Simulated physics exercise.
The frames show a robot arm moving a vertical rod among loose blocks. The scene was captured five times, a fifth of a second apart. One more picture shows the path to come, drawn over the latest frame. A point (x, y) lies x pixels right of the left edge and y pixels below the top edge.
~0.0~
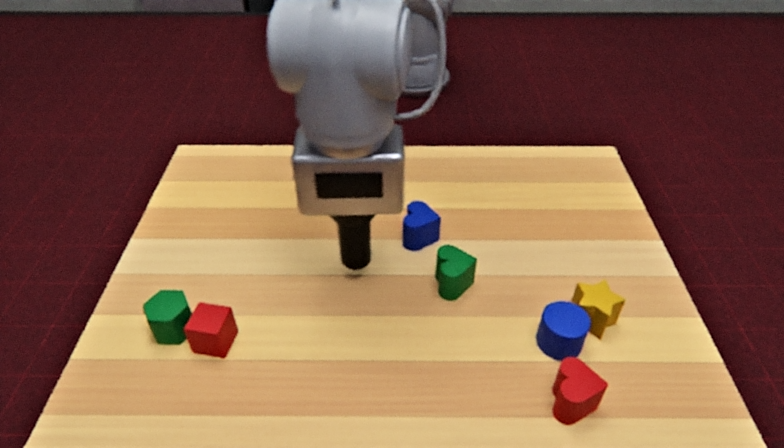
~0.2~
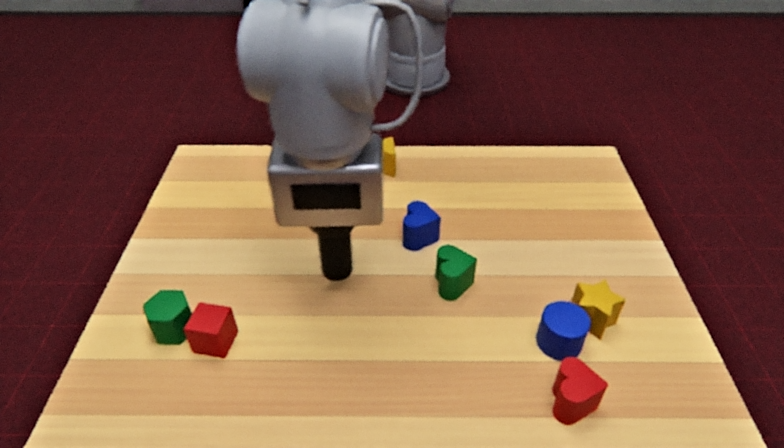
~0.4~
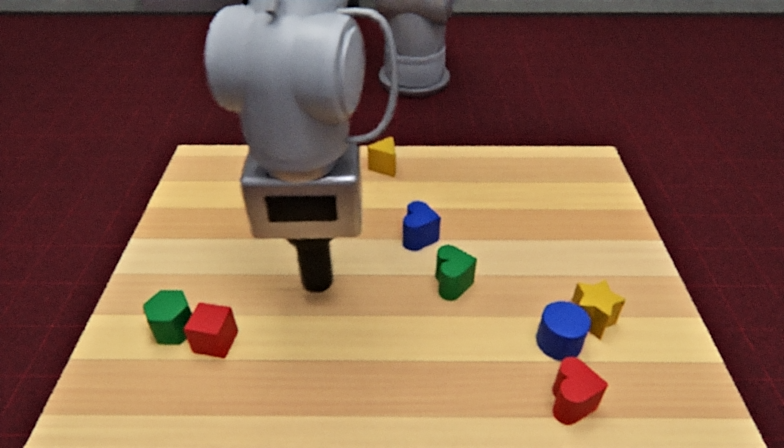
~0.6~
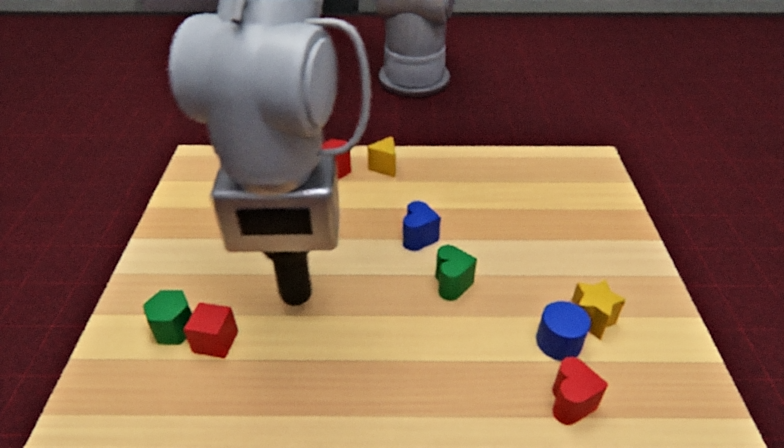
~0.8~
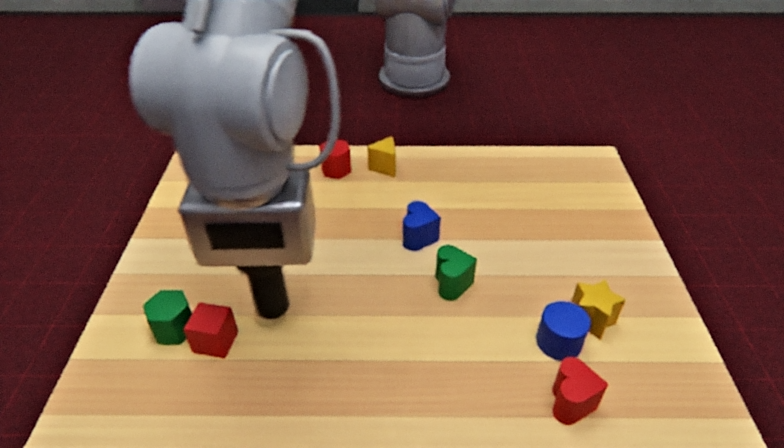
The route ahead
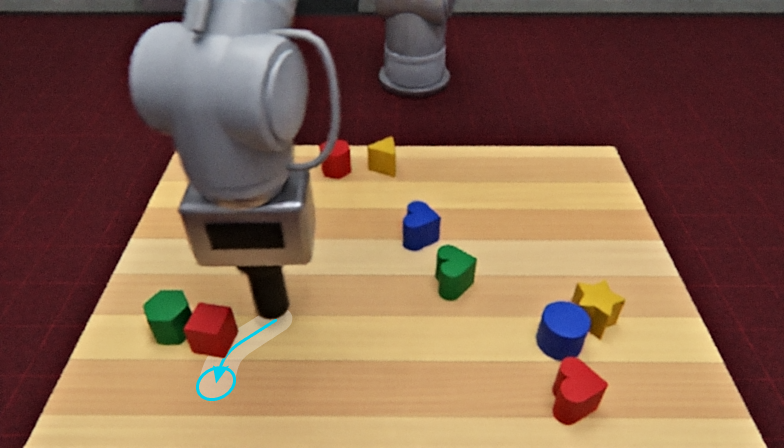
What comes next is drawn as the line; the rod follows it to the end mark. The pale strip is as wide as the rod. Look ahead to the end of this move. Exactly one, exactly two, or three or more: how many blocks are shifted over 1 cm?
1.
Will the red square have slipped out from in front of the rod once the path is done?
Going by the path, yes.
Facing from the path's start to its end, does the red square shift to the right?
In short: Yes.
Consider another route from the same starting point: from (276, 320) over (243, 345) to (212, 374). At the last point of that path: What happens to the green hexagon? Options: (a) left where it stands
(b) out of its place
That would be a.
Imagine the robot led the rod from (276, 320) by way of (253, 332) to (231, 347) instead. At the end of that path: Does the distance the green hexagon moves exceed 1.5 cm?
The answer is no.
Drawn move, from (276, 320) by way of (250, 336) and (226, 356) to (216, 383).
On the path given first. Halfway along, rod at (233, 333); red square at (190, 322).
At the end, rod at (212, 371); green hexagon at (160, 304); red square at (183, 324), turned 20° clockwise.
